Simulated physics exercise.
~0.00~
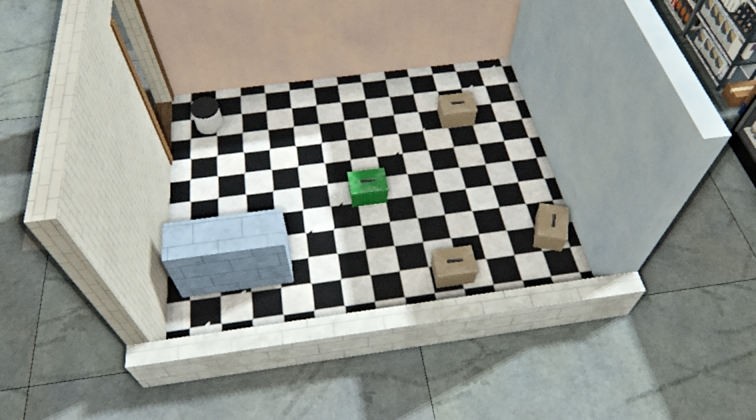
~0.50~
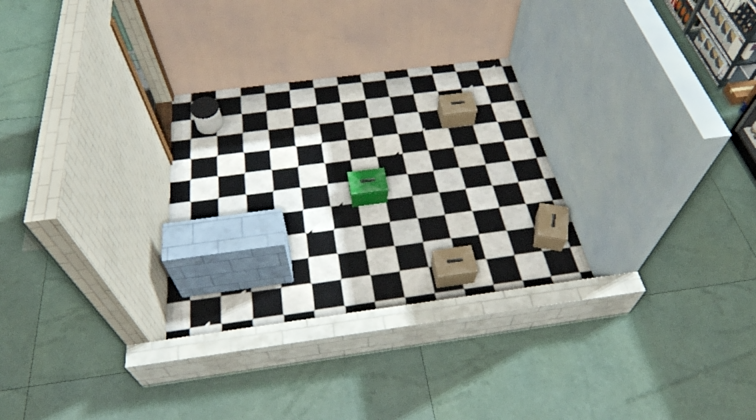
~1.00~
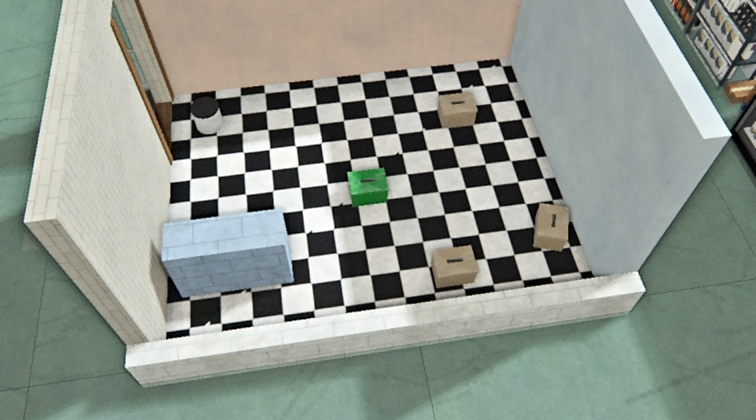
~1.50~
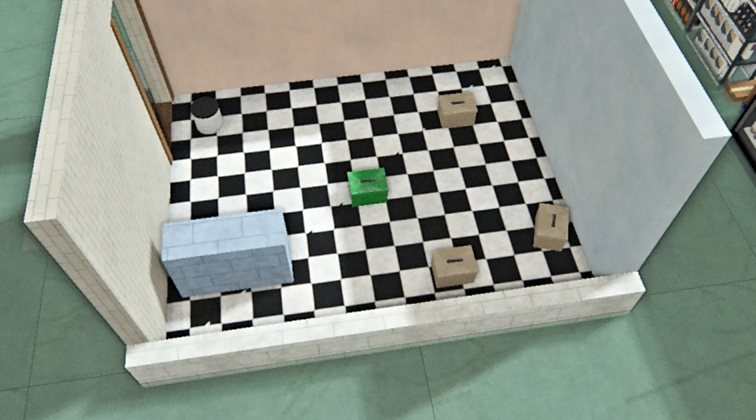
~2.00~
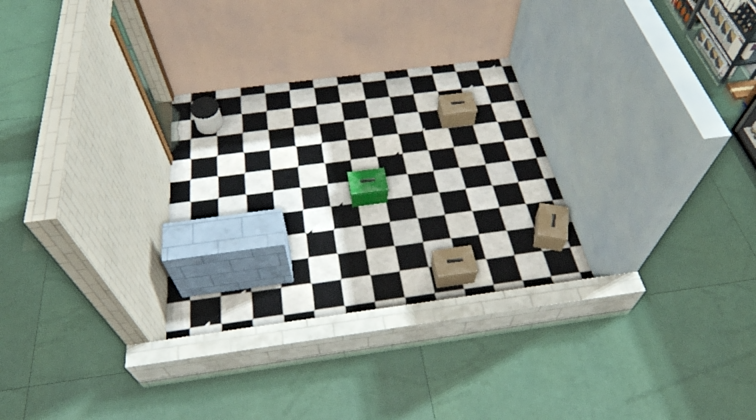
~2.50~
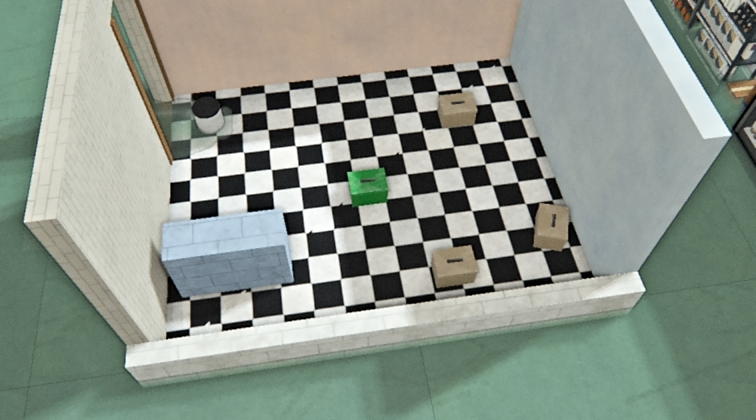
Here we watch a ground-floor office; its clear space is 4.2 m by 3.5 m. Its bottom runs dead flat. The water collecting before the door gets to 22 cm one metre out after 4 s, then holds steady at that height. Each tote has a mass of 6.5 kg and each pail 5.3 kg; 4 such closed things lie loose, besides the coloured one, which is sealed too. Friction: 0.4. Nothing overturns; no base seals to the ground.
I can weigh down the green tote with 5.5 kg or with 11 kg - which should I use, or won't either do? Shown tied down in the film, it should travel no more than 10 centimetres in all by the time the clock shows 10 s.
Go with the heavier one.
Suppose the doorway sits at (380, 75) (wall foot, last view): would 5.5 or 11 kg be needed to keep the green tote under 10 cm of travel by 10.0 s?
Outcome - neither pick works.
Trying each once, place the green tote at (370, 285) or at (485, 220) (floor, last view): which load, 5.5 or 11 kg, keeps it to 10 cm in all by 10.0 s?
Taking the two spots in turn, only the heavier keeps it, then neither keeps it.
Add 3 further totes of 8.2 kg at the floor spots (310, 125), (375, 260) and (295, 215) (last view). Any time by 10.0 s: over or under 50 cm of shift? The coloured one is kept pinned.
Result, in order - exceeds it; falls shy; falls shy.
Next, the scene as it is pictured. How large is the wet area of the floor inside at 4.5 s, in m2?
Roughly 6.0 m2 of it is wet.
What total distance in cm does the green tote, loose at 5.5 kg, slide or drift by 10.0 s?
100 cm in all.
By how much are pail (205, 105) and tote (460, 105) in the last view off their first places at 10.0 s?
Net displacement, in order: 350 cm; 200 cm.
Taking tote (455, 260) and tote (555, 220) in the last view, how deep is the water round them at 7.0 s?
Depth approx. 2 cm / 5 cm.
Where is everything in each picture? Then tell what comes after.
The first frame shows the green tote at (368, 181), on the bottom; water covers 0.0 m2; 0 of 5 have shifted.
The second frame shows the green tote at (368, 181) rests on the ground; water covers 0.0 m2; 0 of 5 have shifted.
The third frame shows the green tote at (368, 181), on the bottom; 0.0 m2 under water; 0 of 5 have shifted.
The fourth frame shows the green tote at (368, 181) rests on the ground; water covers 0.0 m2; 0 of 5 have shifted.
The fifth frame shows the green tote at (368, 181), on the bottom; water covers 0.0 m2; 0 of 5 have shifted.
The sixth frame shows the green tote at (368, 181) rests on the ground; water covers 0.3 m2; 0 of 5 have shifted.
After 3.5 s the green tote would be 0 cm from its start with 5.5 kg and 0 cm from its start with 11 kg; 0 cm of water round it then.
After 4.5 s the green tote would be 0 cm from its start with 5.5 kg and 0 cm from its start with 11 kg; 2 cm of water round it then.
After 7.0 s the green tote would be 68 cm from its start with 5.5 kg and 0 cm from its start with 11 kg; 3 cm of water round it then.
After 10.0 s the green tote would be 65 cm from its start with 5.5 kg and 0 cm from its start with 11 kg; 6 cm of water round it then.
